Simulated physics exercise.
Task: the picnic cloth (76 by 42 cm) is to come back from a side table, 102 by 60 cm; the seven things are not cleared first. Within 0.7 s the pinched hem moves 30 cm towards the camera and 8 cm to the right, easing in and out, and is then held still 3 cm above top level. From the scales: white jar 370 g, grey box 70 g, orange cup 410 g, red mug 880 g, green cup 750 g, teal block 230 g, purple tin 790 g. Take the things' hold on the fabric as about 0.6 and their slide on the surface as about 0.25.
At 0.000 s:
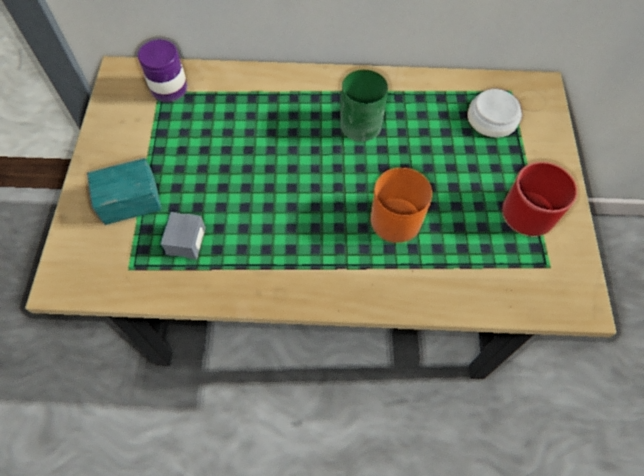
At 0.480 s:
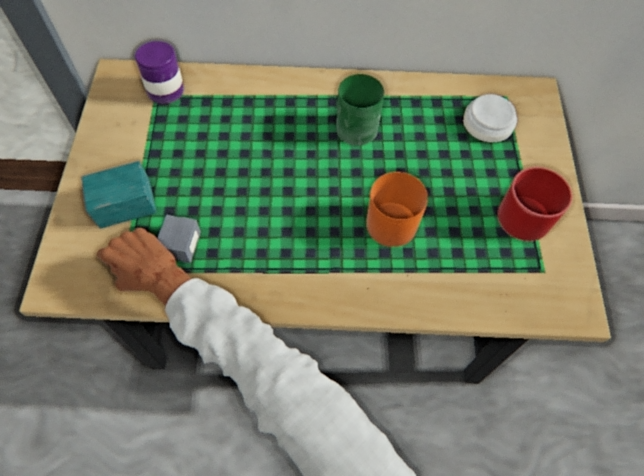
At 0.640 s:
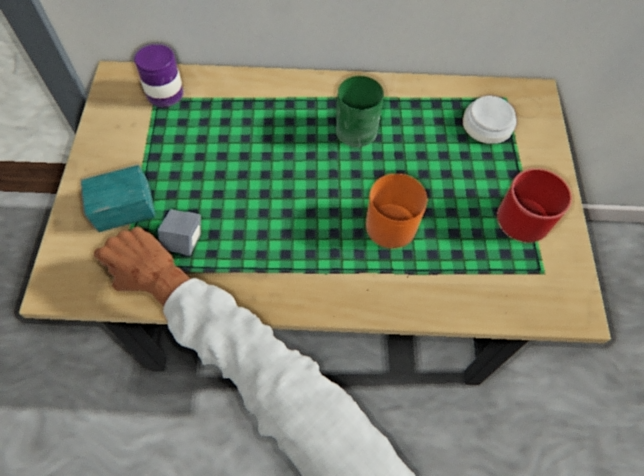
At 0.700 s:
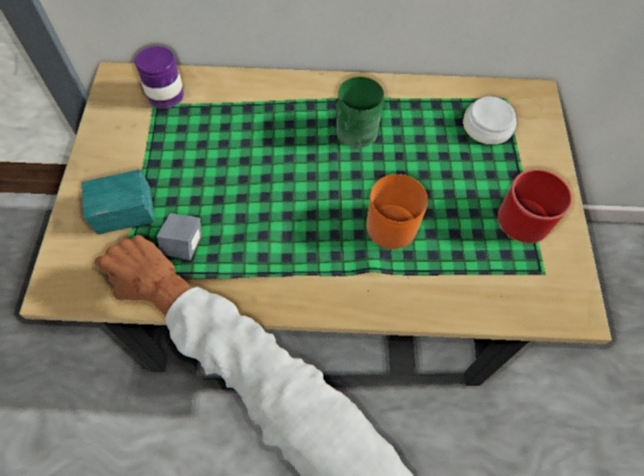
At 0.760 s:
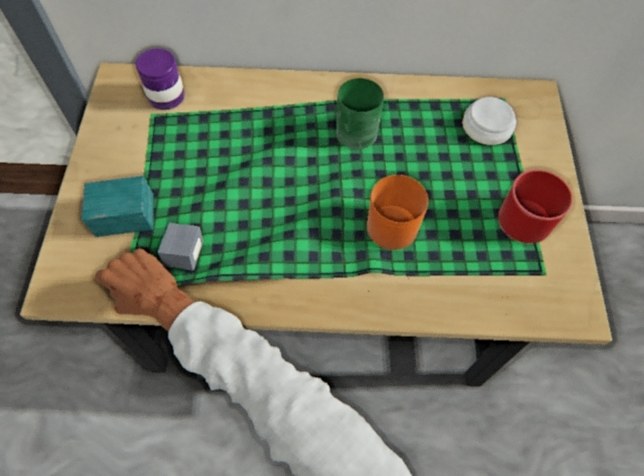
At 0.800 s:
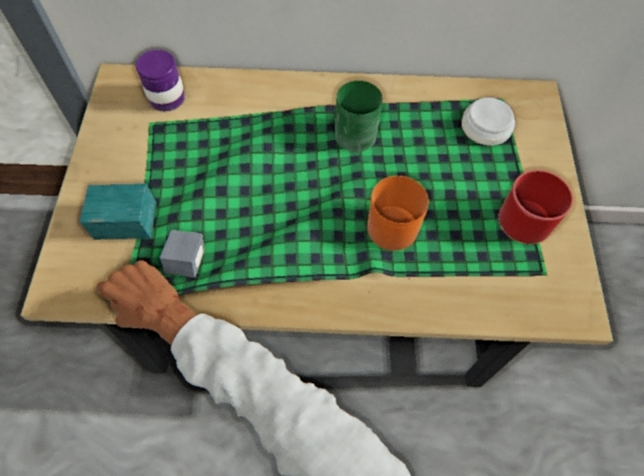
A hand in a white sleeve grips the near left corner of a green checked cloth on a wooden table and draws it slightly towards the camera, wrinkling the fabric as the grey box and teal block shift a little with it.
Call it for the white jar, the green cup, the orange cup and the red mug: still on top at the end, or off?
Call: White jar: Still on top, green cup: Still on top, orange cup: Still on top, red mug: Still on top.
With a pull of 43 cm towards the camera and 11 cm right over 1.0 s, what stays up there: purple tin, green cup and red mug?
Outcome: Purple tin is still there; green cup is still there; red mug is still there.
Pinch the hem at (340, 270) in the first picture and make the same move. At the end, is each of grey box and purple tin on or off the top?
Grey box: Off the top; purple tin: Still on top.
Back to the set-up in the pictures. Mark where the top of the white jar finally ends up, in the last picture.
Roughly (419, 138).
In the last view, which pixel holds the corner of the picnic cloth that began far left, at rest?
That corner settles near pixel (64, 272) in the last view.
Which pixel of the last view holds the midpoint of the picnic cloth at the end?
Close to (305, 272) in pixels.
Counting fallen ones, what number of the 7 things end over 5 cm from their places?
Counted result: 6.
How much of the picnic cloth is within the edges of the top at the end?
Near 75 in a hundred.
At 0.9 s, 95 % of the picnic cloth is still over the top; green cup 6 cm off its start, white jar 3 cm off its start, orange cup 3 cm off its start.
At 1.1 s, 90 % of the picnic cloth is still over the top; green cup 12 cm off its start, white jar 8 cm off its start, orange cup 8 cm off its start.
At 1.2 s, 80 % of the picnic cloth is still over the top; green cup 19 cm off its start at (310, 163), white jar 14 cm off its start at (434, 132), orange cup 12 cm off its start at (400, 262).
At 1.3 s, 75 % of the picnic cloth is still over the top; green cup 22 cm off its start, white jar 17 cm off its start, orange cup 14 cm off its start.
At 2.9 s, 75 % of the picnic cloth is still over the top; green cup 23 cm off its start at (297, 178), white jar 17 cm off its start at (419, 138), orange cup 14 cm off its start at (395, 272), red mug 6 cm off its start at (514, 203).
